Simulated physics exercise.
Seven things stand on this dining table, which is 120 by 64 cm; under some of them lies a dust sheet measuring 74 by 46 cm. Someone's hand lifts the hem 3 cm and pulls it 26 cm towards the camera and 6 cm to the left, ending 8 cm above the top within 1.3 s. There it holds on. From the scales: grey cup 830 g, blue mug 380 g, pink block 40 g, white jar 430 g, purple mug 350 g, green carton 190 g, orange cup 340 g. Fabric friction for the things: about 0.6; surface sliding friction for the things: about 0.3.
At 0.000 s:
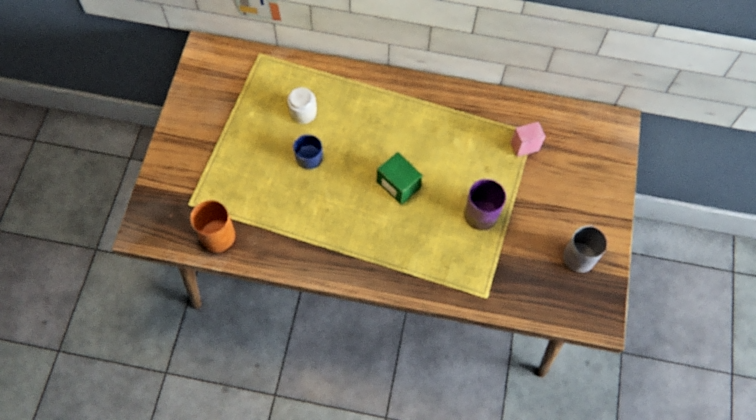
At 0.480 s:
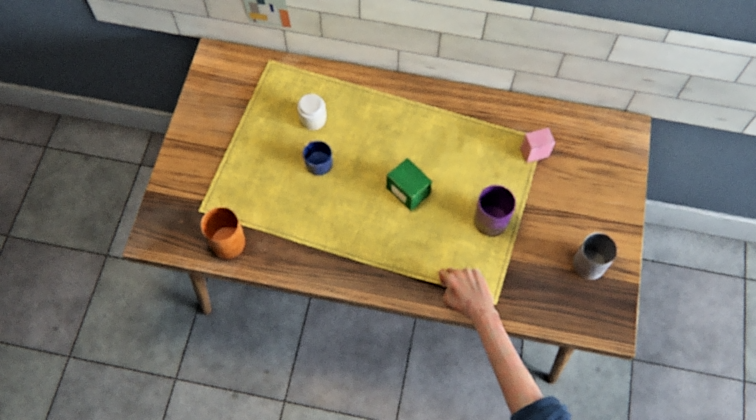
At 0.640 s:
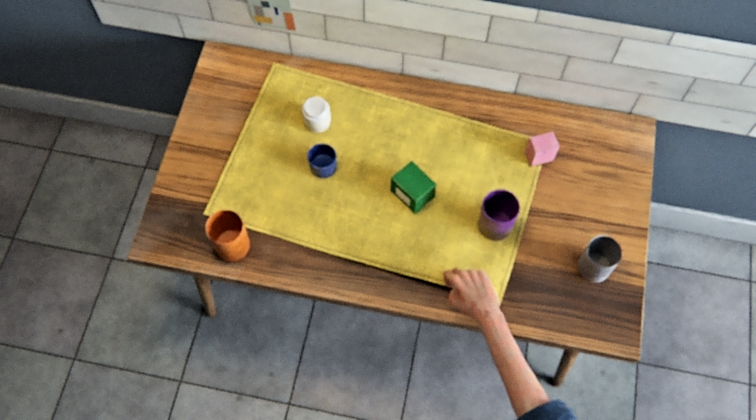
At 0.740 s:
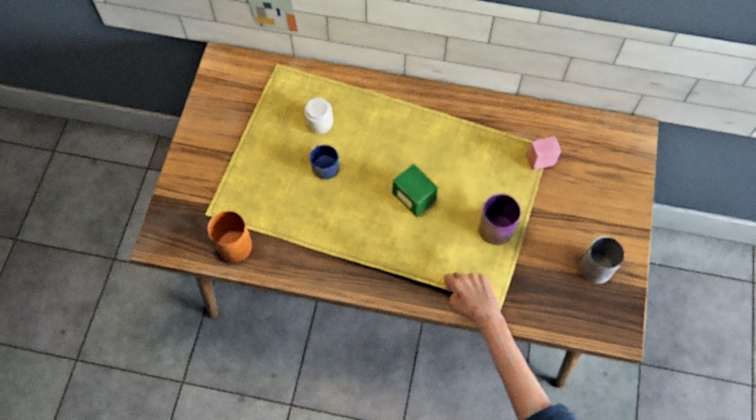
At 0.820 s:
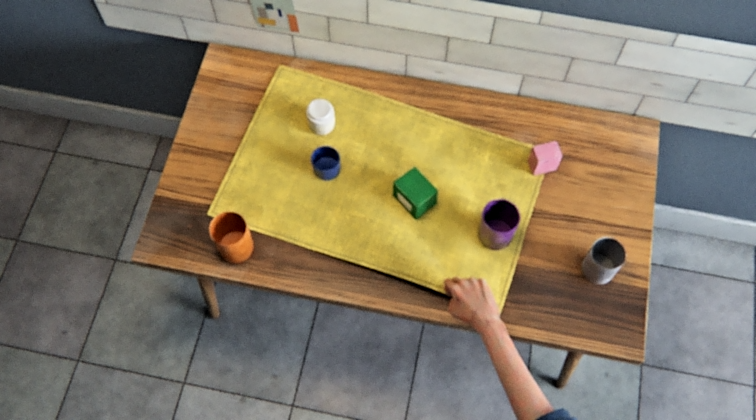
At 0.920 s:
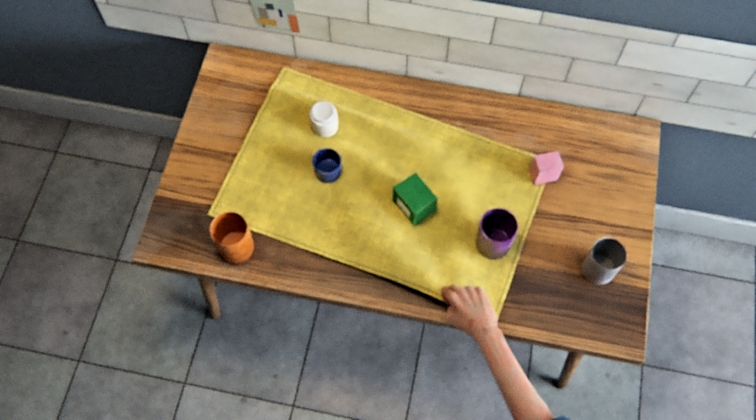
A hand took hold of the front edge of a yellow cloth on a wooden table and pulled it slightly towards the viewer, and the purple mug, green carton and pink block shifted with it.
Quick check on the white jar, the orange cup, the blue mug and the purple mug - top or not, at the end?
End state: White jar top, orange cup top, blue mug top, purple mug not on top.
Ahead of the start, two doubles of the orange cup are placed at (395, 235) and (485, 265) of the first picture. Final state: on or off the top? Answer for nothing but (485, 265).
At that spot, the copy ends up off the top.
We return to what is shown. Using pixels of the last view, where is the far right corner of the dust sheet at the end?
About (559, 305).
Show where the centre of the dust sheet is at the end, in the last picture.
Its centre lands at about (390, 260).
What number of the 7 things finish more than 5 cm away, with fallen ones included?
It adds up to 5.
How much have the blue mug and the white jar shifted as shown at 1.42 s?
I'd put the blue mug at some 10 centimetres and the white jar at some 10 centimetres.
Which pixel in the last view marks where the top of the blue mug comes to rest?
(343, 227).
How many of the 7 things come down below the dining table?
The count is 1.
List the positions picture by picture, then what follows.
White jar (301, 97); orange cup (210, 217); blue mug (308, 147); purple mug (488, 195); dust sheet corners (259, 54) (487, 298), in the first frame.
Dust sheet corners (269, 60); grip (446, 286), in the second frame.
Dust sheet corners (274, 63); grip (451, 287), in the third frame.
Pink block (546, 146); purple mug (502, 210); green carton (416, 183); dust sheet corners (277, 65); grip (451, 291), in the fourth frame.
Pink block (547, 151); purple mug (501, 216); green carton (416, 186); dust sheet corners (280, 65); grip (451, 295), in the fifth frame.
White jar (323, 111); orange cup (229, 228); blue mug (327, 160); purple mug (499, 225); dust sheet corners (284, 67); grip (448, 303), in the sixth frame.
By 1.2 s, 95 % of the dust sheet is still over the top; purple mug 13 cm off its start, white jar 6 cm off its start, blue mug 4 cm off its start.
By 1.4 s, 90 % of the dust sheet is still over the top; purple mug 22 cm off its start, white jar 12 cm off its start, blue mug 10 cm off its start.
By 1.7 s, 80 % of the dust sheet is still over the top; purple mug 32 cm off its start at (467, 345), white jar 18 cm off its start at (356, 162), blue mug 14 cm off its start at (340, 210).
By 1.9 s, 75 % of the dust sheet is still over the top; purple mug over the edge, white jar 20 cm off its start, blue mug 18 cm off its start.
By 3.5 s, 75 % of the dust sheet is still over the top; purple mug over the edge, white jar 20 cm off its start at (360, 172), blue mug 19 cm off its start at (343, 227), orange cup 0 cm off its start at (229, 229).
